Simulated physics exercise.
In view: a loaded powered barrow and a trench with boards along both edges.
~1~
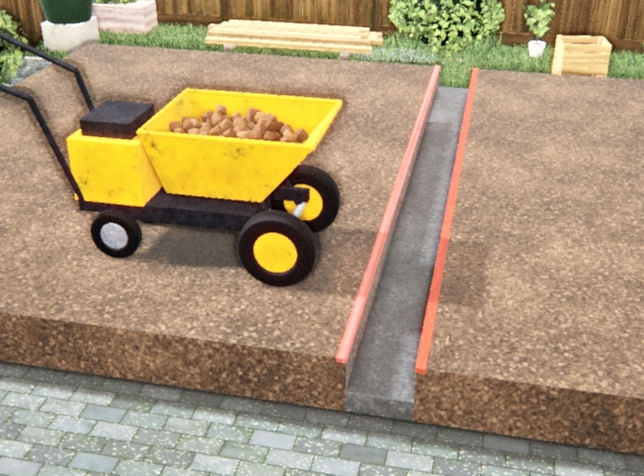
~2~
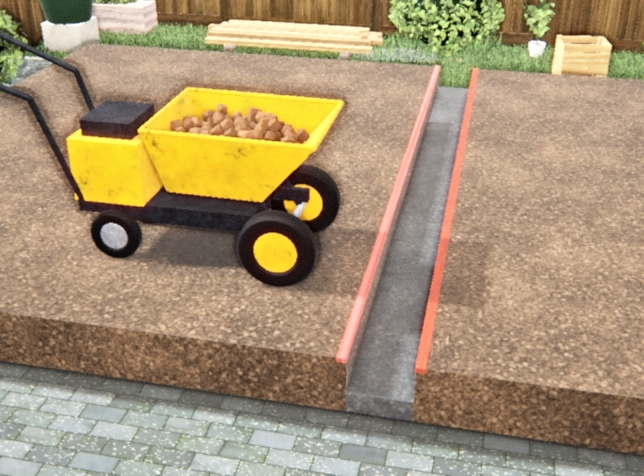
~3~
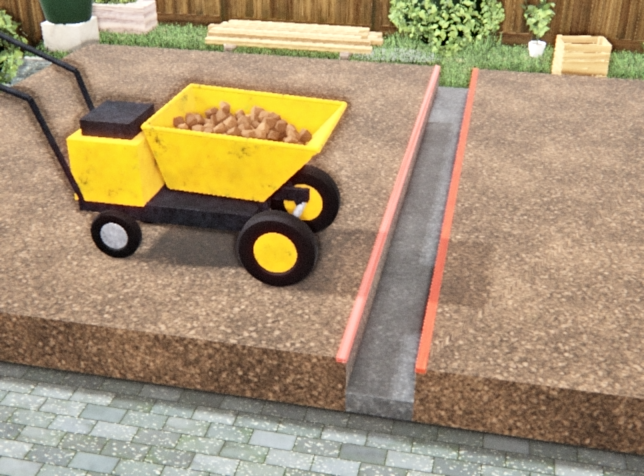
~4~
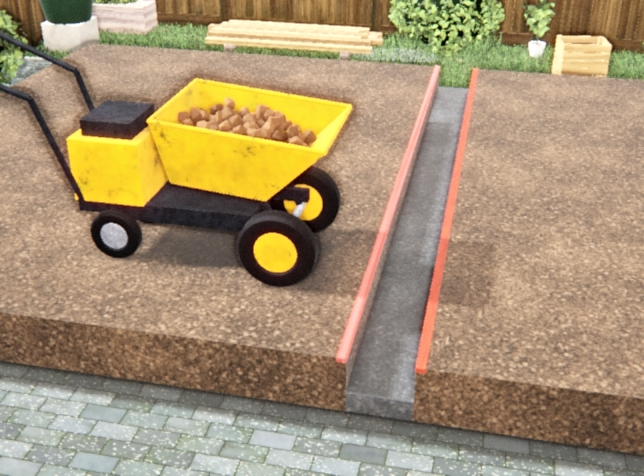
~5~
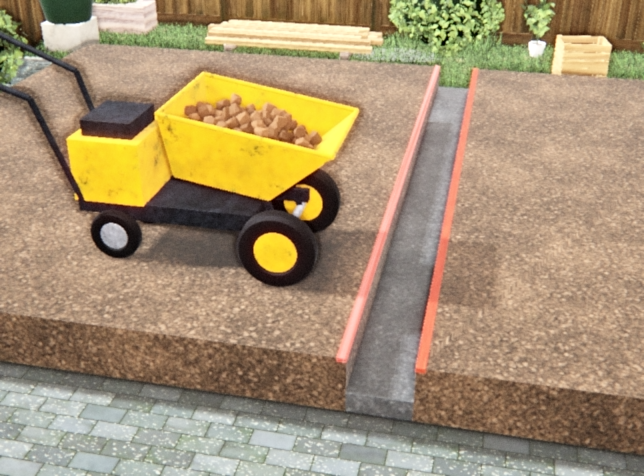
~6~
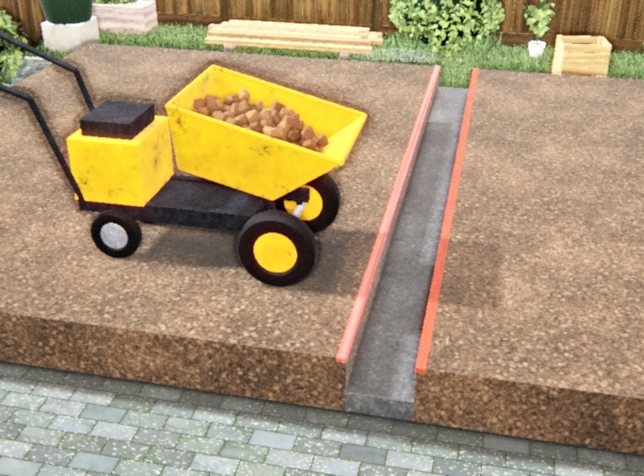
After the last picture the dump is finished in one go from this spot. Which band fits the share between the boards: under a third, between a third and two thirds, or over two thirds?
The trench ends with from one third to two thirds of it.
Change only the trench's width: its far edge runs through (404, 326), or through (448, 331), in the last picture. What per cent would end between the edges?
Roughly 10 per cent, and 80 per cent.
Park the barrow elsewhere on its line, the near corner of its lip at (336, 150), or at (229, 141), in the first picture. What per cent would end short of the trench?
In turn 0 and 40 in a hundred.
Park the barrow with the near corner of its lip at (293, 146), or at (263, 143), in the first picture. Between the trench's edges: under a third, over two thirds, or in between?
First more than two thirds, then more than two thirds.
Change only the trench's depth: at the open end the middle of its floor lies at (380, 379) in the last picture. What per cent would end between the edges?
About 50 per cent.
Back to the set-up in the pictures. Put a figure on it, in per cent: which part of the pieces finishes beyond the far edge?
Near 40 %.
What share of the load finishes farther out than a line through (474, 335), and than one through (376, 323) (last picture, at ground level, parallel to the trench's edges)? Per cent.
Near 20 % and 90 %.
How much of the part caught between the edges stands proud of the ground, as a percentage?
Some 5 per cent.
Just after the last frame, skip tipped steeply; every one in the skip.
A moment on, skip tipped steeply; almost all in the skip; about a tenth in or heaped over the trench; just a few beyond it; just a few falling.
Further on, skip tipped right over; about a tenth in the skip; roughly half in or heaped over the trench; roughly a third beyond it.
When it is over, skip tipped right over; roughly two thirds in or heaped over the trench; roughly a third beyond it.
